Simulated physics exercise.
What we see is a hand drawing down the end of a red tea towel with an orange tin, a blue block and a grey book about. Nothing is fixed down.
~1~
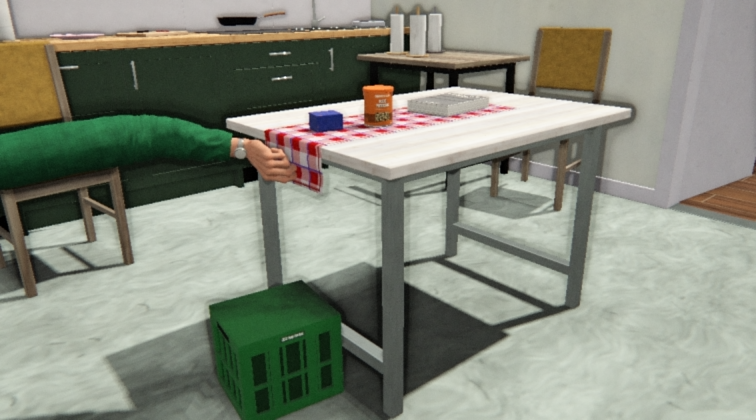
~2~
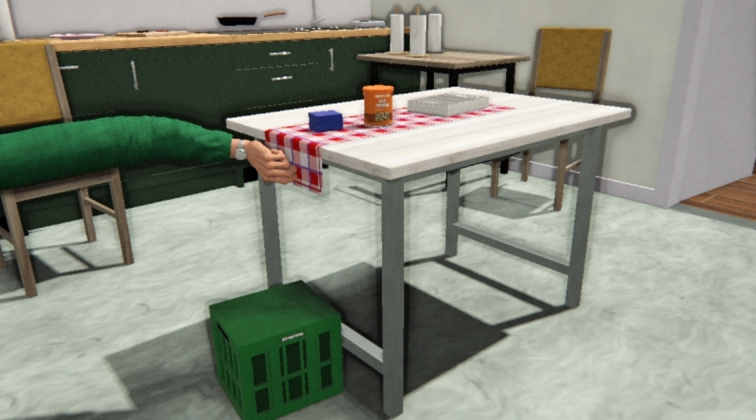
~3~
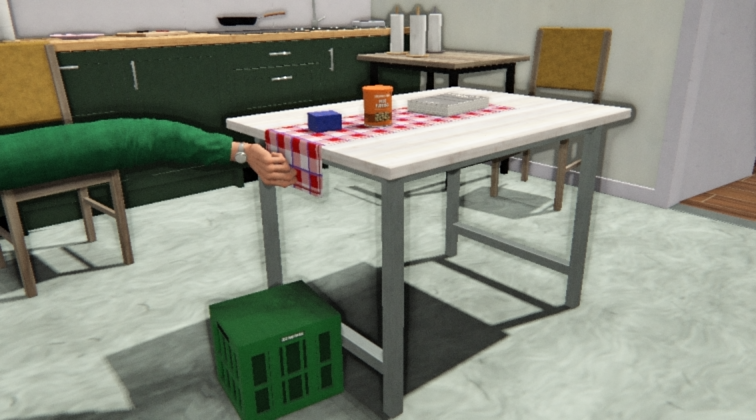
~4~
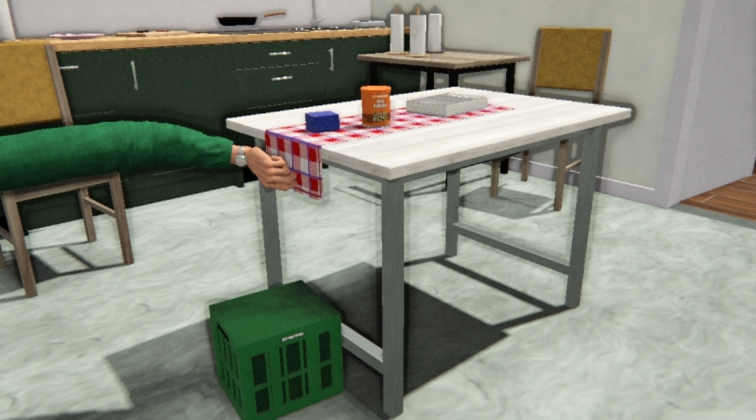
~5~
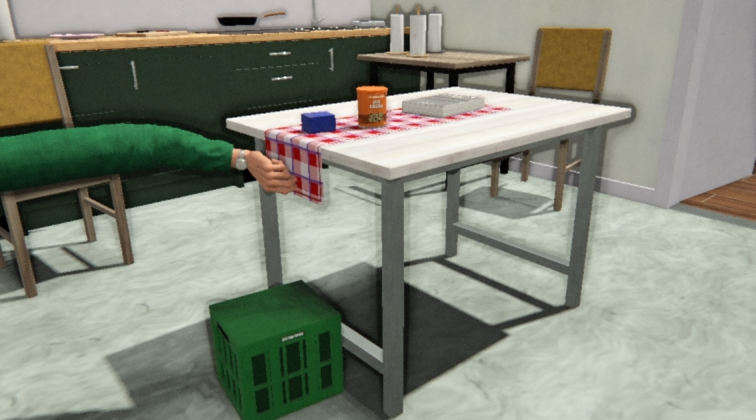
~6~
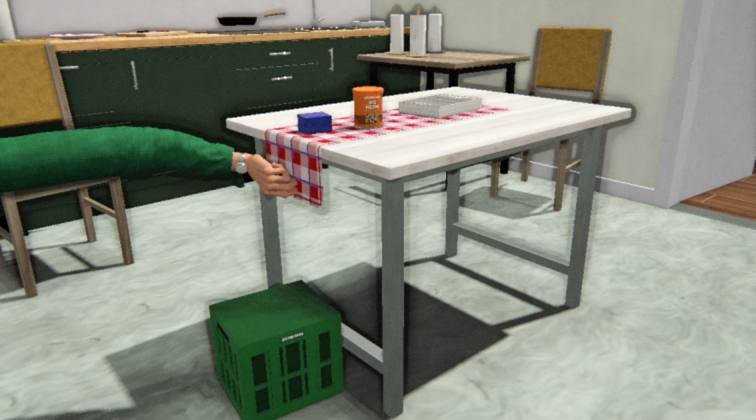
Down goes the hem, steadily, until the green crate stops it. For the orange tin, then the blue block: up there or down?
As it turns out, the orange tin falls off. The blue block goes over the edge.
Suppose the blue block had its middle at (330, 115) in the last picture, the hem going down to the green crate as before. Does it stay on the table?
Placed so, it drops.
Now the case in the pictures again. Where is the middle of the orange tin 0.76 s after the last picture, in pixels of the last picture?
Close to (334, 113).
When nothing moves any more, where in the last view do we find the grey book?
It ends at (367, 117).
Then, 0.76 s on from there, hem going down; tin carried along near (334, 113); block over the edge.
Then, 1.64 s on from there, hem going down; tin tipping at the edge near (273, 148); block down below near (263, 281).
In the end, hem on the crate; tin down below near (220, 298); block down below near (263, 282). The orange tin goes over the edge and the blue block is carried off the end.
